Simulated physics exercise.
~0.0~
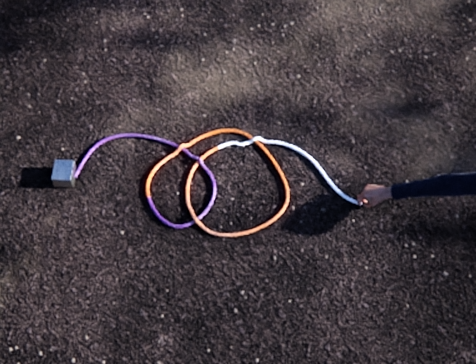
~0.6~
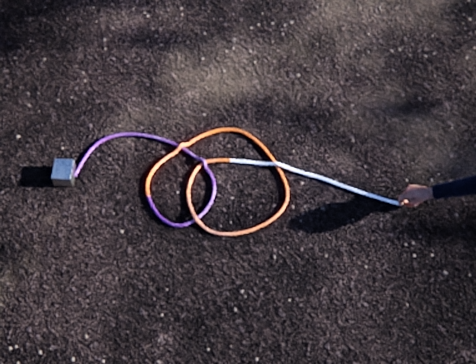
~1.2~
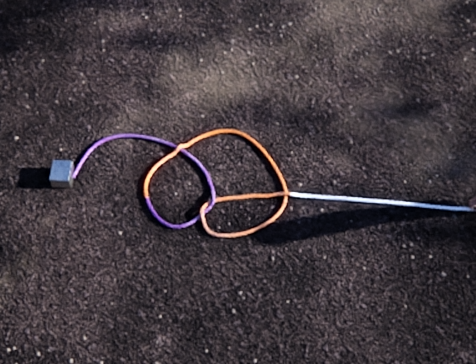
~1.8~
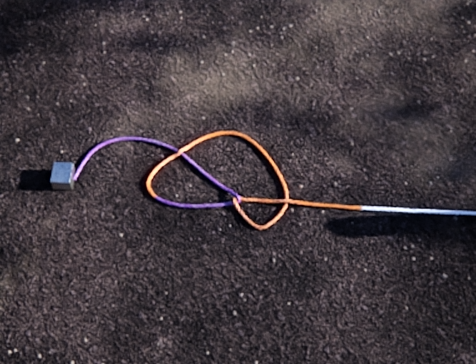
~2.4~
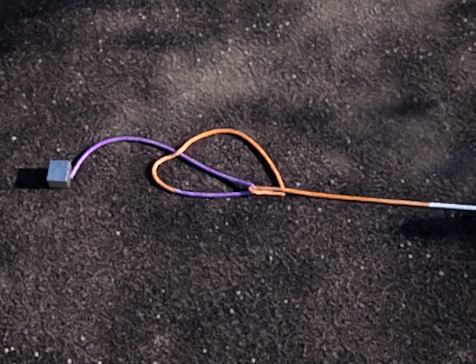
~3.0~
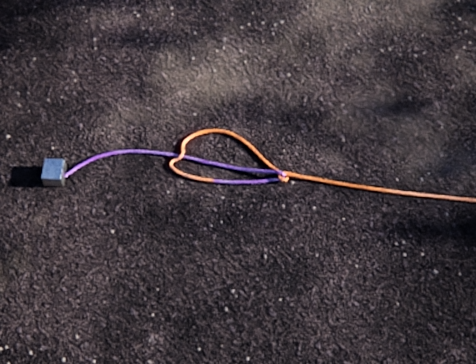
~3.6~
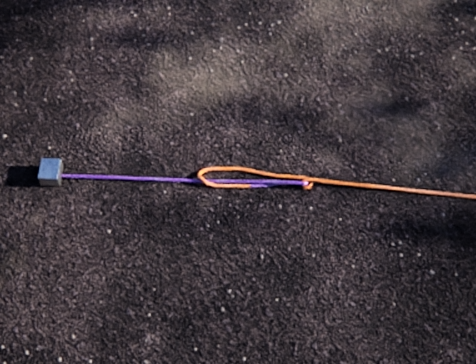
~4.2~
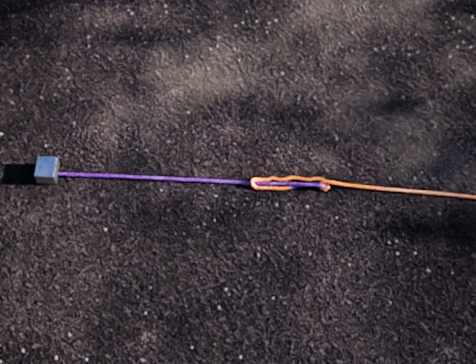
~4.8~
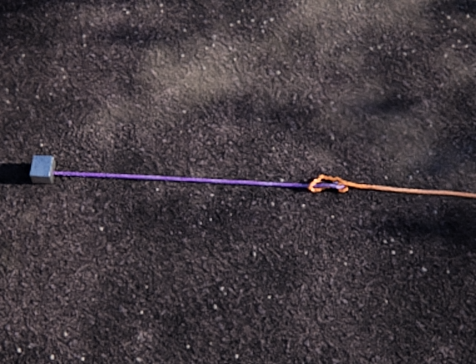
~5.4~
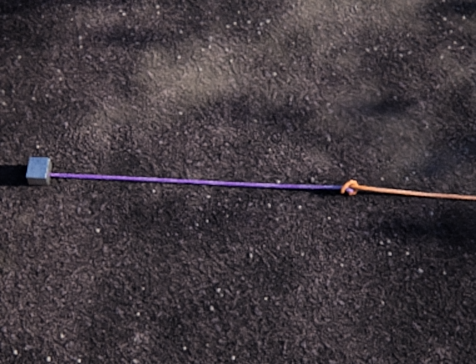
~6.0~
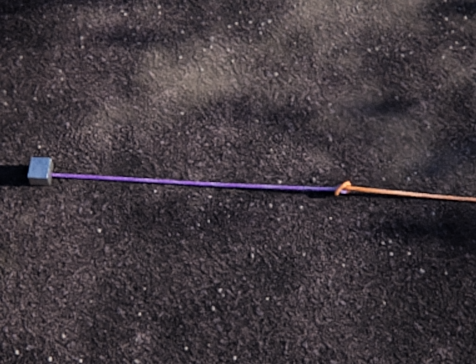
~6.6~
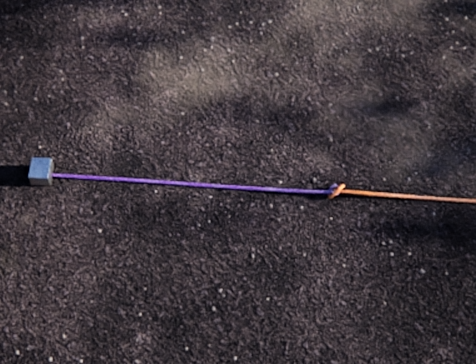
Looped purple, orange and white rope fixed to a block being pulled right by a hand, loops shrinking into a tight knot.
